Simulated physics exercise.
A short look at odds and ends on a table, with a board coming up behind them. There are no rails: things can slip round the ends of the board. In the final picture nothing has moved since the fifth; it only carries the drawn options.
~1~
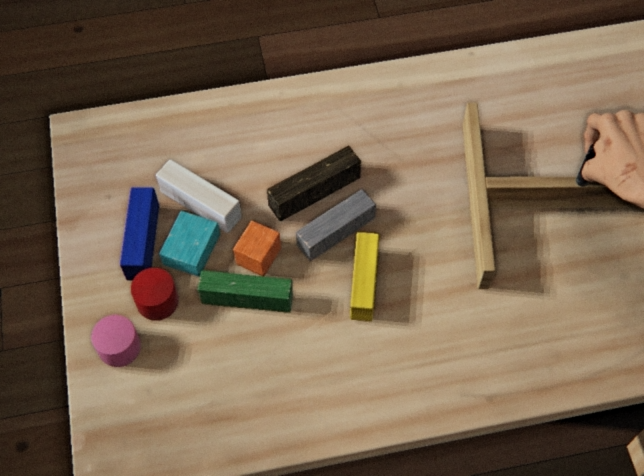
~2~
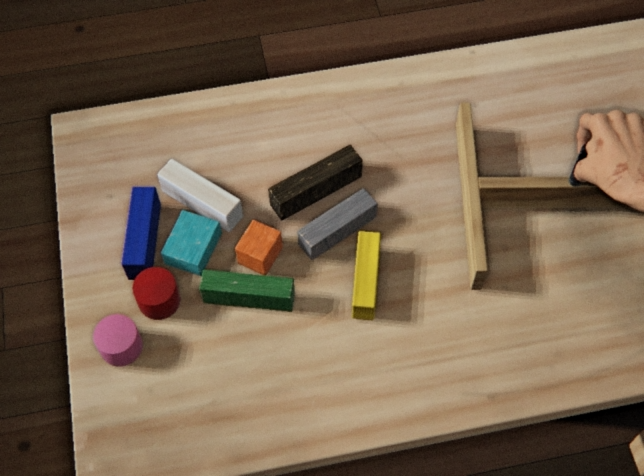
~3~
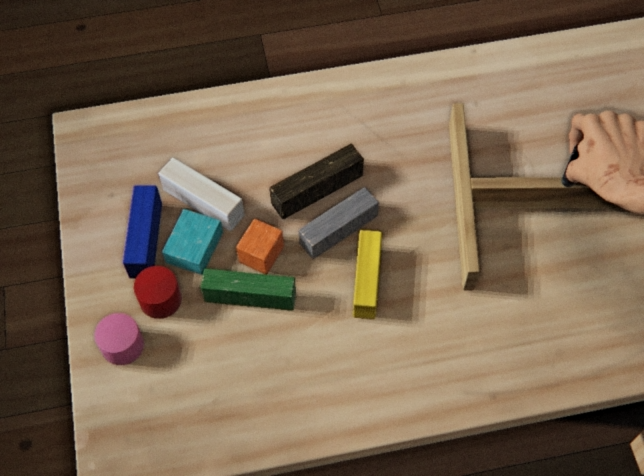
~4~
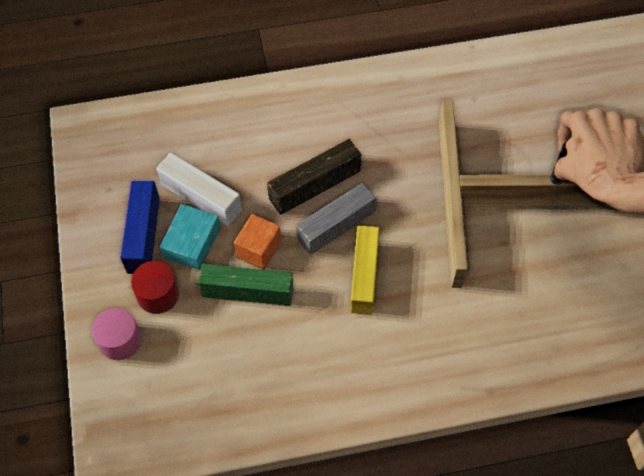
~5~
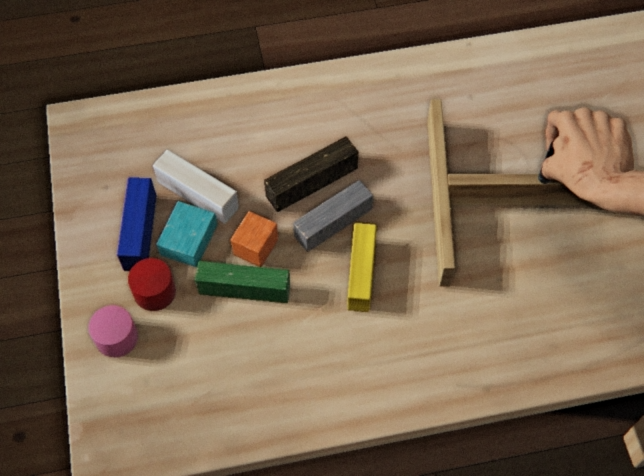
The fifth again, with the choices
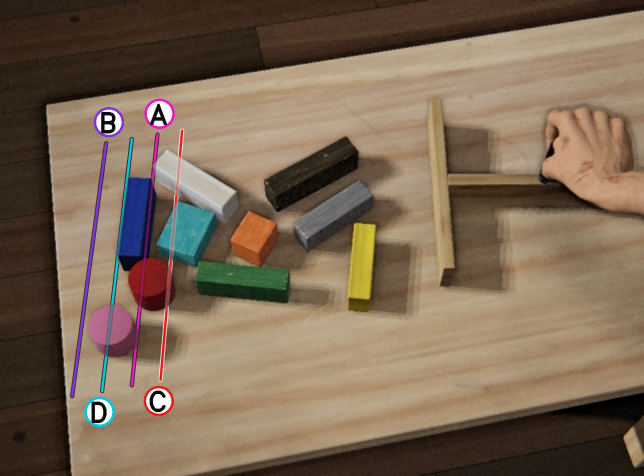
A hand slides a wooden board slowly left toward colourful blocks lying still on a table.
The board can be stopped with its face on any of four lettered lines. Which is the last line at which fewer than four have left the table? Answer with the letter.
Stop at A.
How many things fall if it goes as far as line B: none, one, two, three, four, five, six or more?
Six or more.
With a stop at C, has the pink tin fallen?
No.
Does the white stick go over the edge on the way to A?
No.
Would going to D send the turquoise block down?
Yes.
On the marked copy, A at (146, 251); B at (90, 261); C at (172, 246); D at (118, 256).
Following A. Soon after the start, board (337, 197); black bar (284, 182); yellow stick (321, 275).
Later, board (229, 216); blue stick (58, 244); red tin (85, 295).
In the end, board (144, 230); red tin over the edge; blue stick over the edge; three fallen.
As for the rest, B drops nine; C is within the limit but short; D drops five.
